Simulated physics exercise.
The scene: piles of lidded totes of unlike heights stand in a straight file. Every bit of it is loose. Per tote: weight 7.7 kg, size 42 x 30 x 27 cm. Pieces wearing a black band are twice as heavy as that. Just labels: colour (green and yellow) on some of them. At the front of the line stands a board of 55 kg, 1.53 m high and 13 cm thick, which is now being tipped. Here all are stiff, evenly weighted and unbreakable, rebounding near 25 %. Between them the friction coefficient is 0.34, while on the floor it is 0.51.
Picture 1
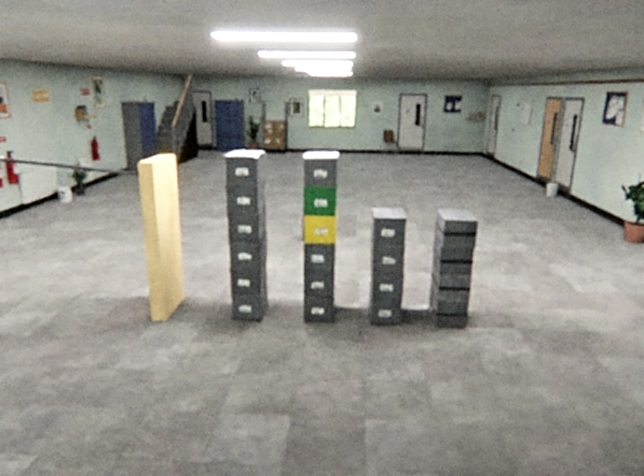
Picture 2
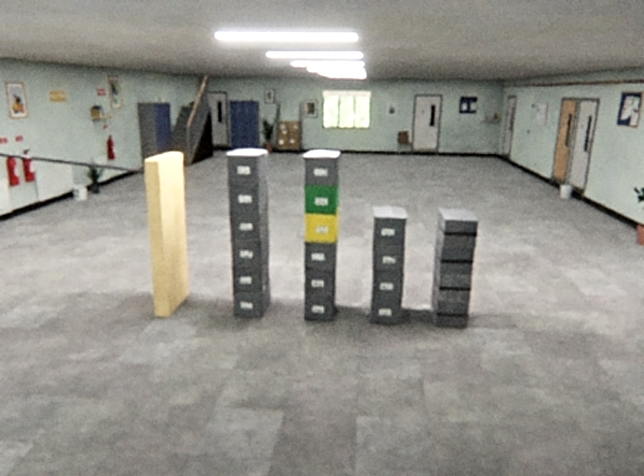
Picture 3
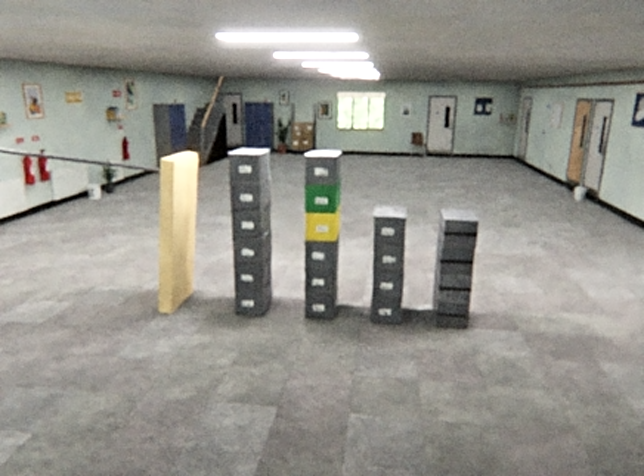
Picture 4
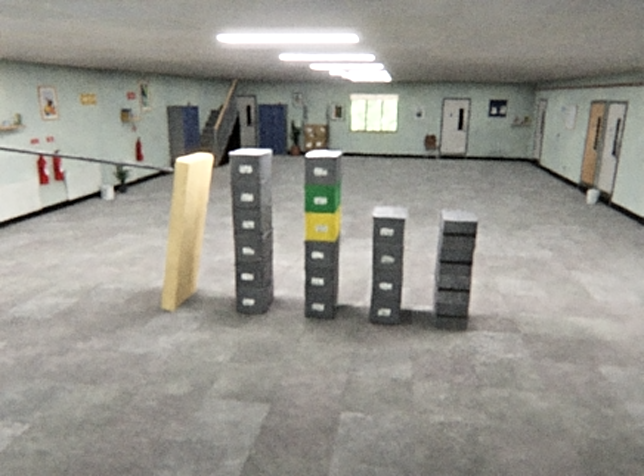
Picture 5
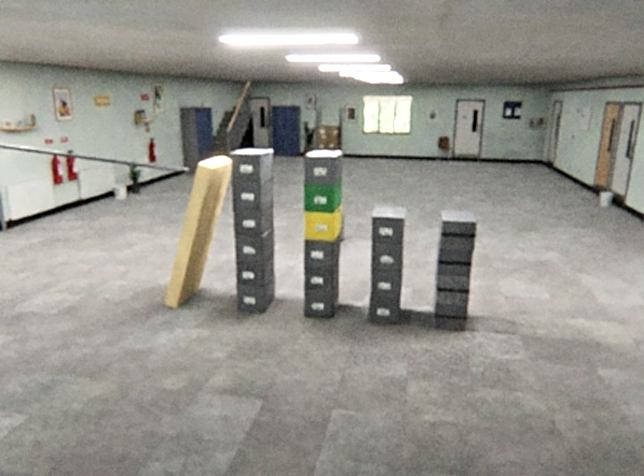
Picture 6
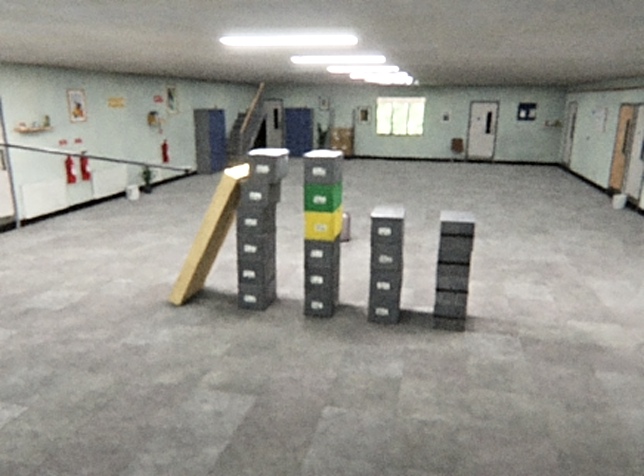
Pale upright board tilting rightward against the first of four grey box stacks in a large hall, nudging its upper boxes.
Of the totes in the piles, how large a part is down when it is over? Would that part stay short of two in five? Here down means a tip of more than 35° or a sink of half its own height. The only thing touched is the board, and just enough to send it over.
No, it passes two in five.
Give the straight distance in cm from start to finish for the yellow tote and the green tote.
Approx. distance from start in cm - yellow 110, green 130.
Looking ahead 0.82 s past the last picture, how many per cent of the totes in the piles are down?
By that time it is 20 percent.
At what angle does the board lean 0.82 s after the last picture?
It's tipped some 55 degrees away from upright by then.
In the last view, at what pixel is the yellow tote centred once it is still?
Its centre finishes around pixel (422, 283) in the last picture.
Then, 0.82 s after the last picture, board 56° from upright; 4 of the 20 totes down; green tote leaning 19°; yellow tote leaning 19°.
Then, 1.74 s after the last picture, board 61° from upright; 17 of the 20 totes down; green tote leaning 44°, 50 cm lower; yellow tote leaning 43°, 43 cm lower.
At rest, board 61° from upright; 17 of the 20 totes down; yellow tote leaning 43°, 57 cm lower; green tote leaning 37°, 63 cm lower. That is 85 per cent. As the last picture would show them, middles, yellow tote near (422, 283), green tote near (443, 265).
